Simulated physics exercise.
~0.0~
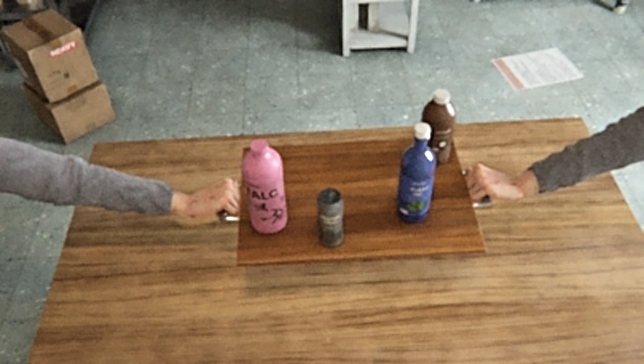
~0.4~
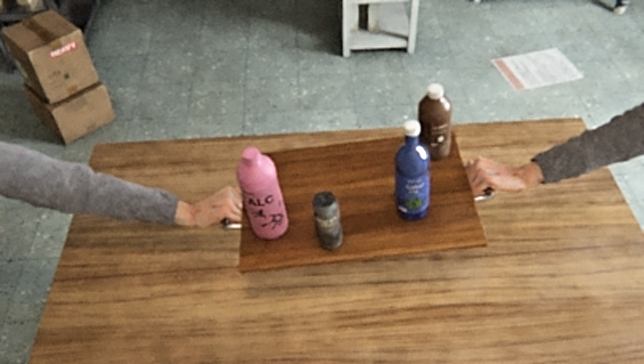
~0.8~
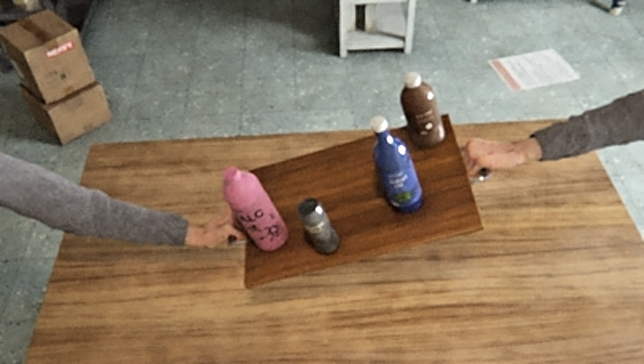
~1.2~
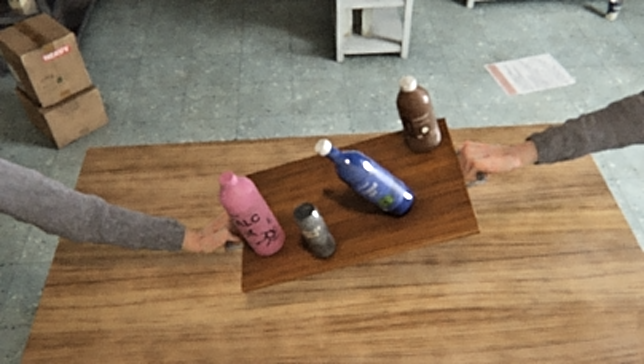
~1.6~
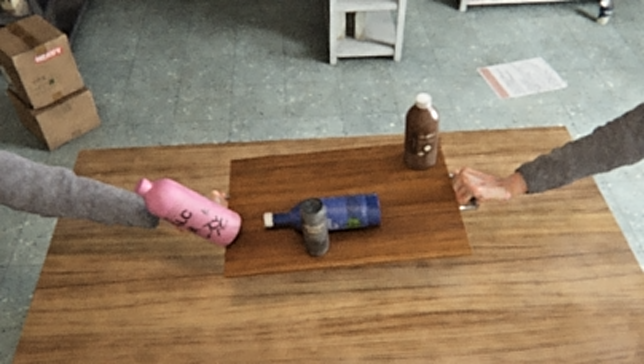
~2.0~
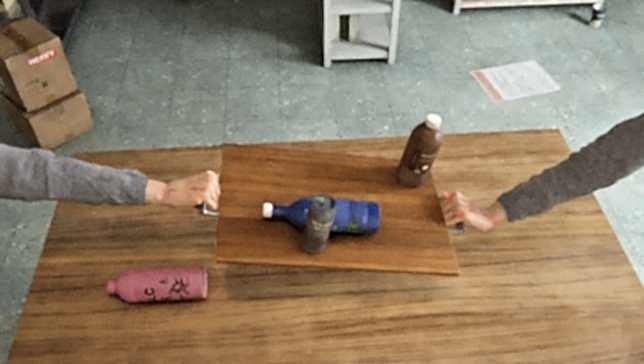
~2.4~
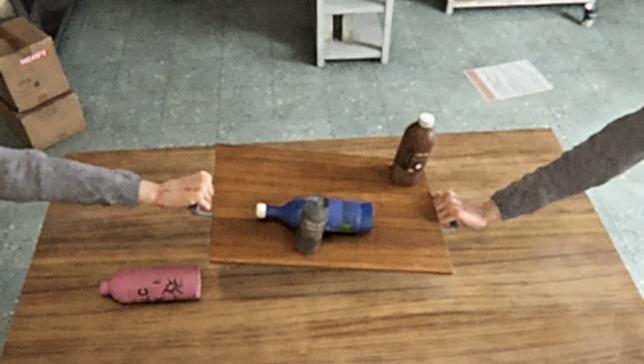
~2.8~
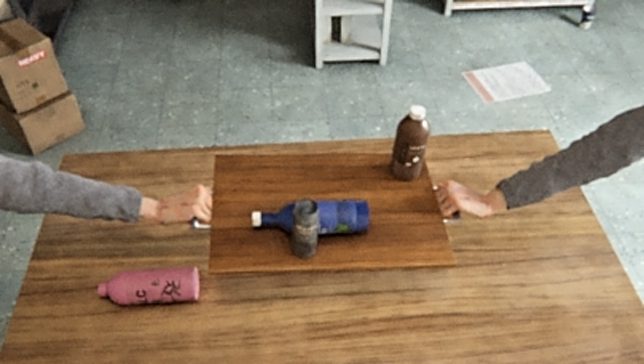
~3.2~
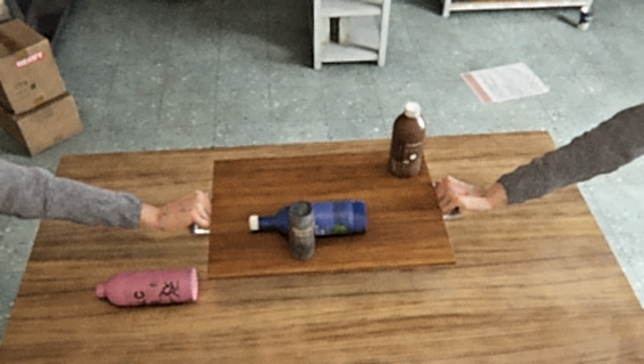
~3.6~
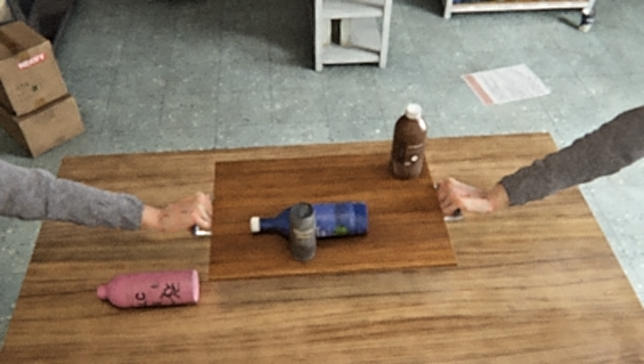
A flat wooden tray is held by two hands above a wood-grained table, seen from above in a room with a grey-green floor, cardboard boxes and a small shelf. On it stand a pink bottle at left, a small grey can, a blue bottle, and a brown bottle at the right rear. The hands tip the tray down to the left, and the blue bottle topples onto its side while the pink one slides off the edge. The tray then tilts right and returns to level. The pink bottle ends lying on the table, the blue lies behind the upright can, and the brown still stands.
